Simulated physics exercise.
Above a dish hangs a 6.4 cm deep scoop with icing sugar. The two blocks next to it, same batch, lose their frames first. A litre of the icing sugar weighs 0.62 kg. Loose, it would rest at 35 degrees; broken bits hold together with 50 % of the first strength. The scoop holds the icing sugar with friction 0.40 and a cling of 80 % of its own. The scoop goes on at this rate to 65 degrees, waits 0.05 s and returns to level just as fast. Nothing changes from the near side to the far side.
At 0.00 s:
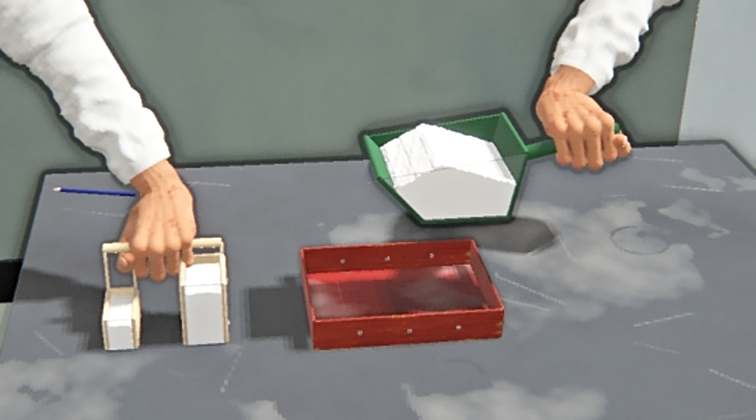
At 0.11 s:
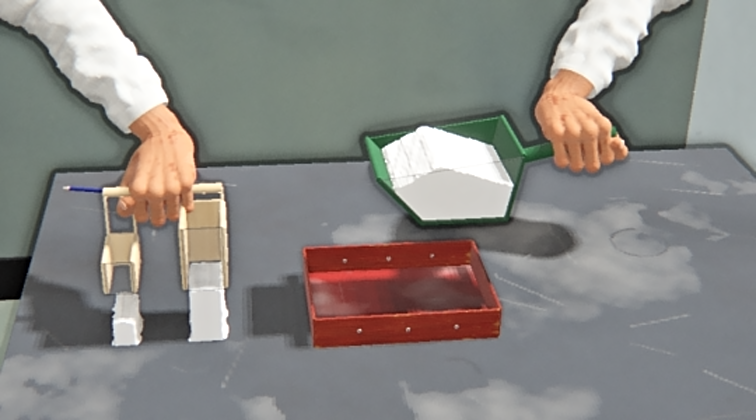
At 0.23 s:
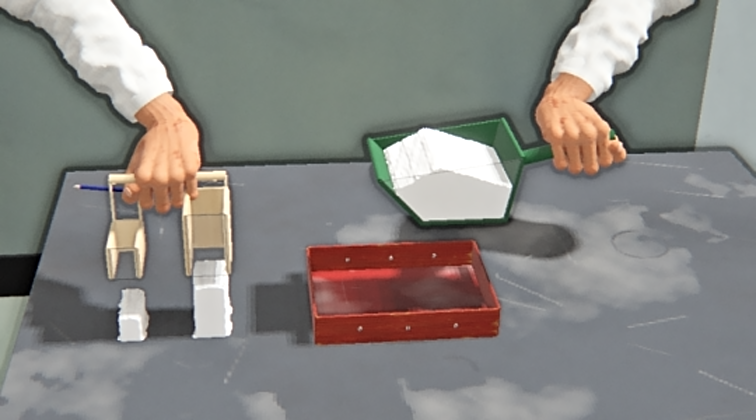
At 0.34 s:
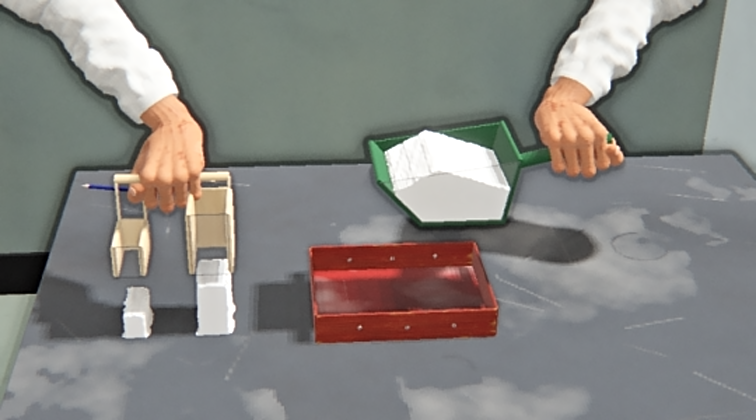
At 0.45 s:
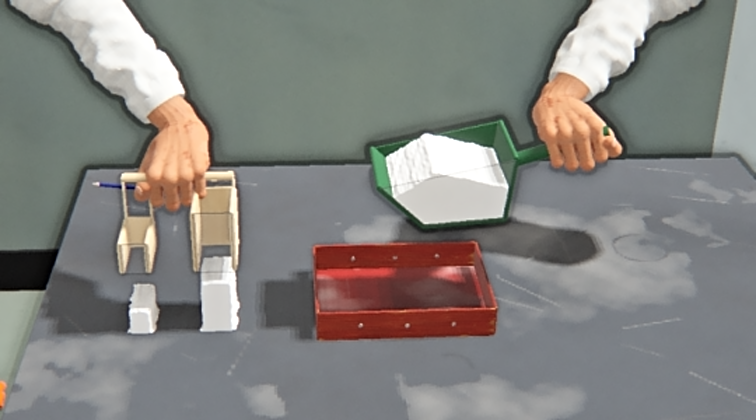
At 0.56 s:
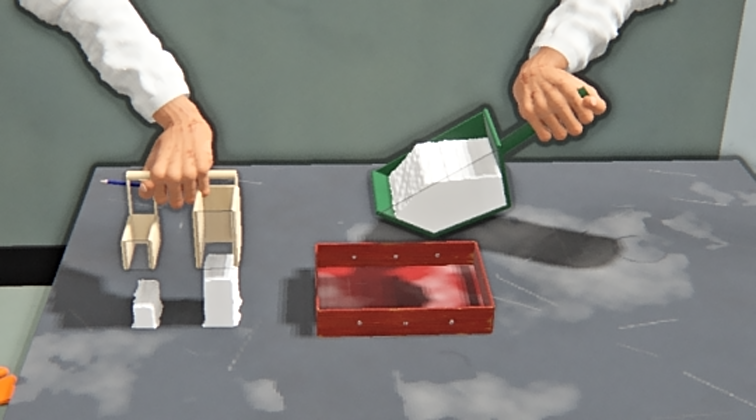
We see a hand at left lift two joined wooden moulds off a short and a taller block of white powder, then another hand tilts a green scoop of powder down to the left above a red tray.
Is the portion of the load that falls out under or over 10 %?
The portion of the load that falls out is under 10 %.
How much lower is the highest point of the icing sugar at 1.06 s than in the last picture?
Roughly 0.5 cm.
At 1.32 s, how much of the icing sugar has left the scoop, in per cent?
Near 0 %.
By 0.79 s, the scoop is at 63 degrees and 0 % has left it.
By 1.06 s, the scoop is at 48 degrees and 0 % has left it.
By 1.32 s, the scoop is at 2 degrees and 0 % has left it.
By 1.59 s, the scoop is at 0 degrees and 0 % has left it.
By 1.75 s, at the end, the scoop is at 0 degrees and 0 % has left it.
